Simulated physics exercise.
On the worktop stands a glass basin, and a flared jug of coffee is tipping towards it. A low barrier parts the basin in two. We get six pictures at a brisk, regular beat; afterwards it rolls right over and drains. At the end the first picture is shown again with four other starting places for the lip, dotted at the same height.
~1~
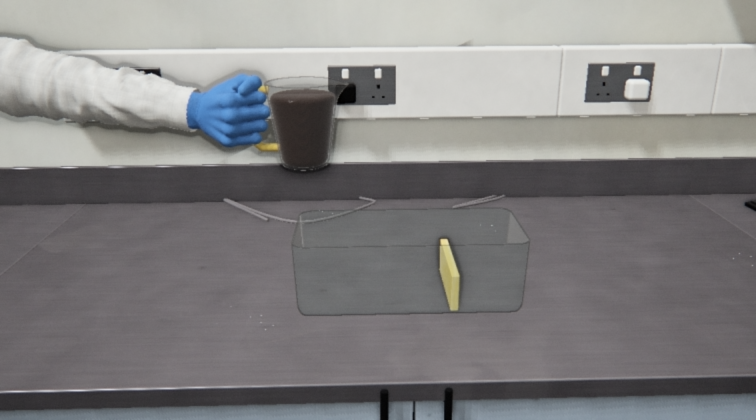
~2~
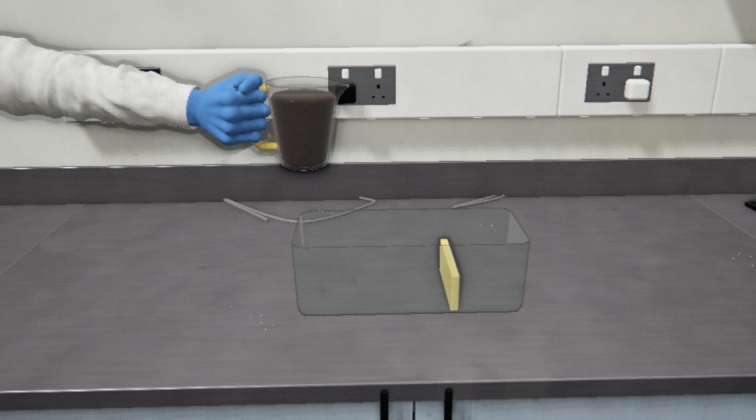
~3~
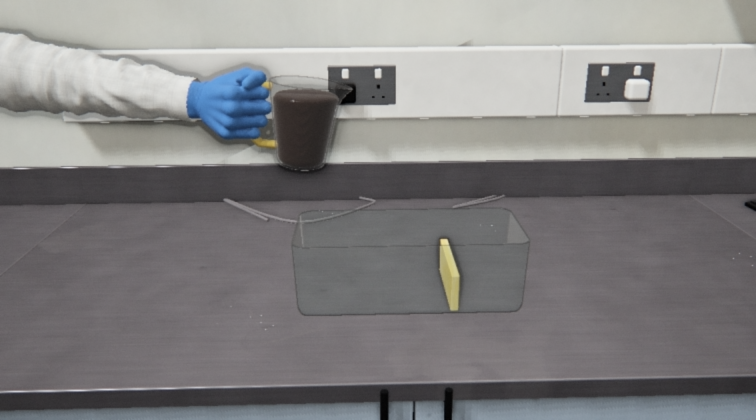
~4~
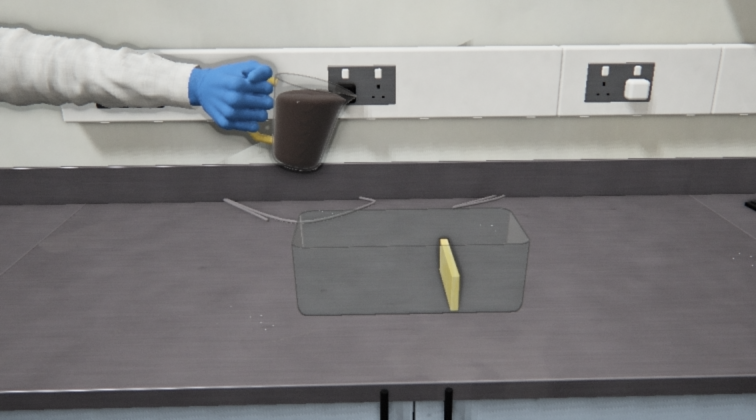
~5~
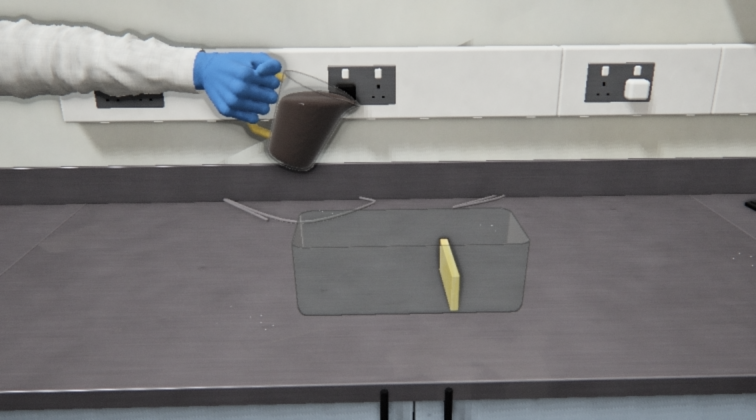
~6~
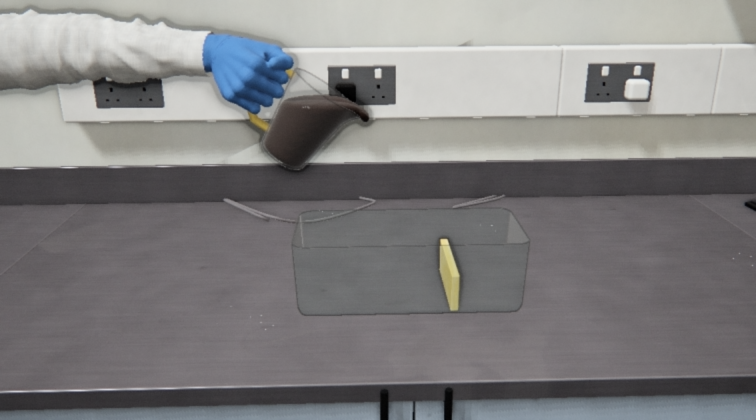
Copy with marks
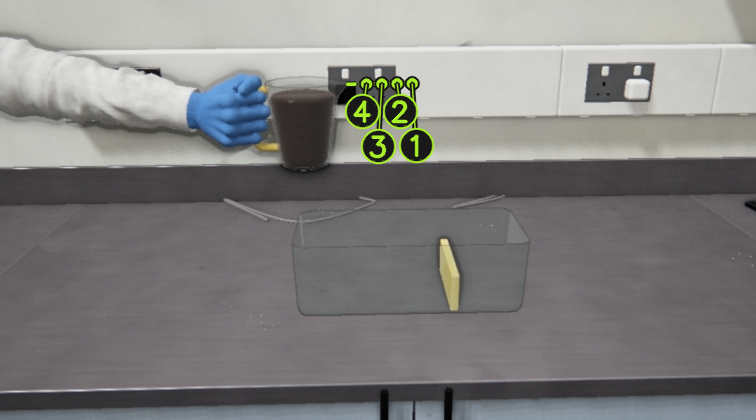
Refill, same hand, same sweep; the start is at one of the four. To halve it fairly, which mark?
Take 1.
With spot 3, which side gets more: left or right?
More ends on the left.
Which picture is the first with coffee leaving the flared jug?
Picture 6.
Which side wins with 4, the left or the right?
The left side.
In lime, 1 at (412, 83); 2 at (397, 83); 3 at (381, 83); 4 at (366, 84).
If 1 is chosen, about 46 % ends left of the wall and 52 % right of it.
If 2 is chosen, about 74 % ends left of the wall and 23 % right of it; 3 % is lost outside.
If 3 is chosen, about 92 % ends left of the wall and 4 % right of it; 4 % is lost outside.
If 4 is chosen, about 93 % ends left of the wall and 3 % right of it; 4 % is lost outside.
